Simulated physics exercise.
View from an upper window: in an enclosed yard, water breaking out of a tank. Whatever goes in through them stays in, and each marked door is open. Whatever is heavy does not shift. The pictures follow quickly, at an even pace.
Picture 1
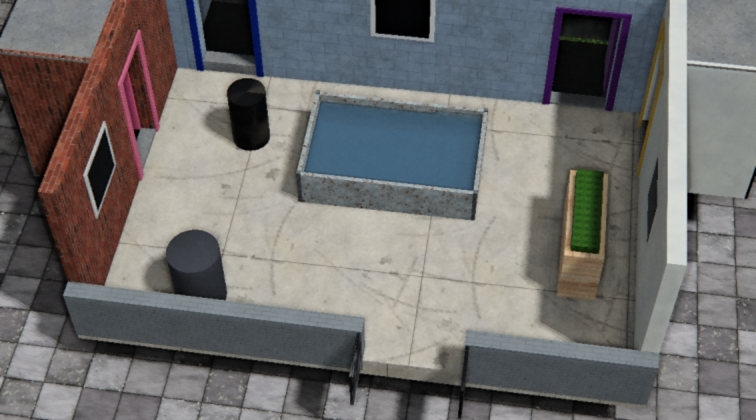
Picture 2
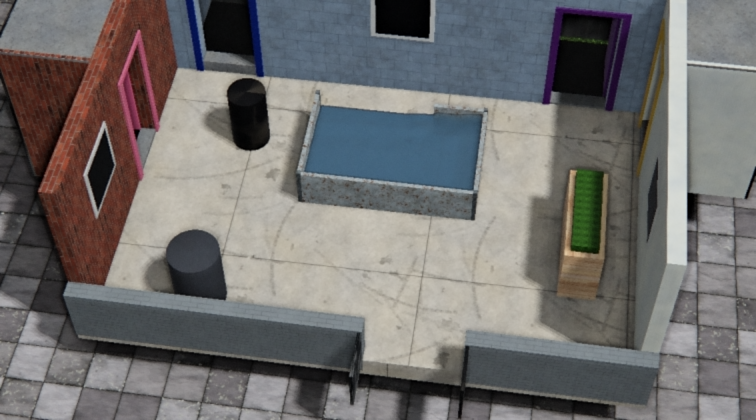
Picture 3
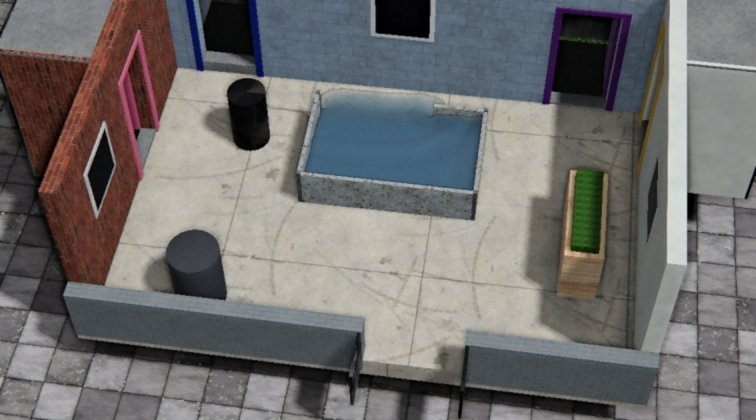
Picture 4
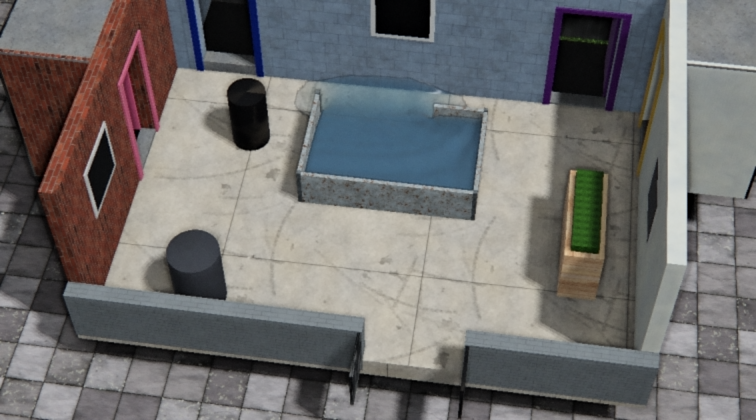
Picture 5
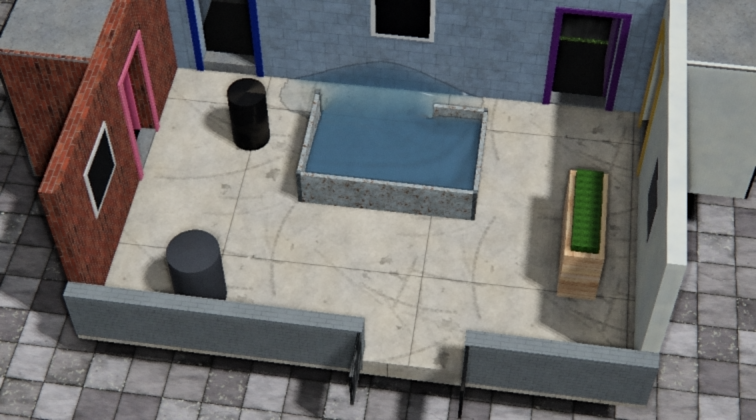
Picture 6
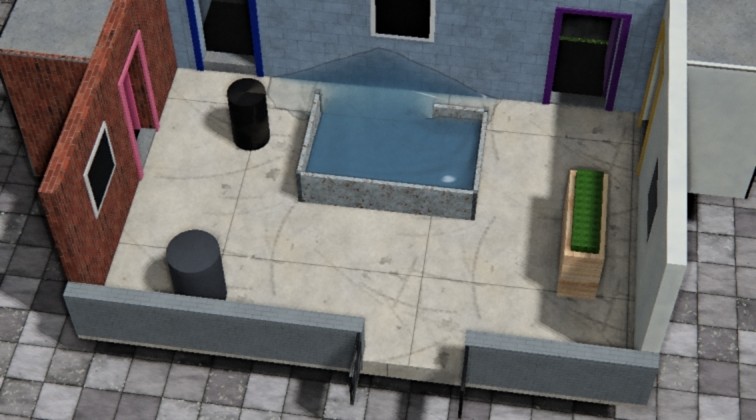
Water pours through a gap in the tank's far side and spreads across the paving.
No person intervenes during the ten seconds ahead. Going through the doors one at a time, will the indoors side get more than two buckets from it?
The pink door ends up over two buckets; the purple door ends up over two buckets; the yellow door ends up within two buckets; the blue door ends up within two buckets.
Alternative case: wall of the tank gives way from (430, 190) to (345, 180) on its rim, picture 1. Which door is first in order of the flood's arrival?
The pink one is first in line.
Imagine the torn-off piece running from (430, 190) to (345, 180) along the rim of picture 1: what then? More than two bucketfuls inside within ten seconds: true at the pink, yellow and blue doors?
Lab note: The pink one sits below the threshold; the yellow one sits below the threshold; the blue one sits below the threshold.
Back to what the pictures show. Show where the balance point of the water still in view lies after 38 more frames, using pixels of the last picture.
My guess is about (360, 186).
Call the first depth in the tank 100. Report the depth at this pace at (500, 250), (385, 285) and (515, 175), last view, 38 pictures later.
Going in order, roughly 2, 0 and 6 %.
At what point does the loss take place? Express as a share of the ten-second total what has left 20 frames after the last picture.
My reading is near 15 per cent.
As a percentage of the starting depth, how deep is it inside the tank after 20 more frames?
Estimate: Close to 36 %.
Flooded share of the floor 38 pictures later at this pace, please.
Near 75 in a hundred.
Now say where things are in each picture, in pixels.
The first frame shows still water in the tank at (394, 145).
In the second frame, water pours out on the tank's far side and has run to a hidden place.
In the third frame, the front is at (440, 104), out from the gap on the tank's far side.
In the fourth frame, water pours out on the tank's far side and has run to (456, 95).
In the fifth frame, water pours out on the tank's far side and has run to (478, 97).
In the sixth frame, water pours out on the tank's far side and has run to (496, 99).
A moment on, water covers 15 % of the floor; the pink door not reached, the purple door wet at the sill, nothing in, the yellow door not reached, the blue door wet at the sill, nothing in.
Next, water covers 30 % of the floor; the pink door wet at the sill, nothing in, the purple door wet at the sill, nothing in, the yellow door wet at the sill, nothing in, the blue door wet at the sill, nothing in.
Then, water covers 45 % of the floor; the pink door over two buckets in, the purple door wet at the sill, nothing in, the yellow door under two buckets in, the blue door wet at the sill, nothing in.
Later, water covers 75 % of the floor; the pink door over two buckets in, the purple door under two buckets in, the yellow door under two buckets in, the blue door wet at the sill, nothing in.
In the end, water covers 95 % of the floor; the pink door over two buckets in, the purple door over two buckets in, the yellow door under two buckets in, the blue door wet at the sill, nothing in.
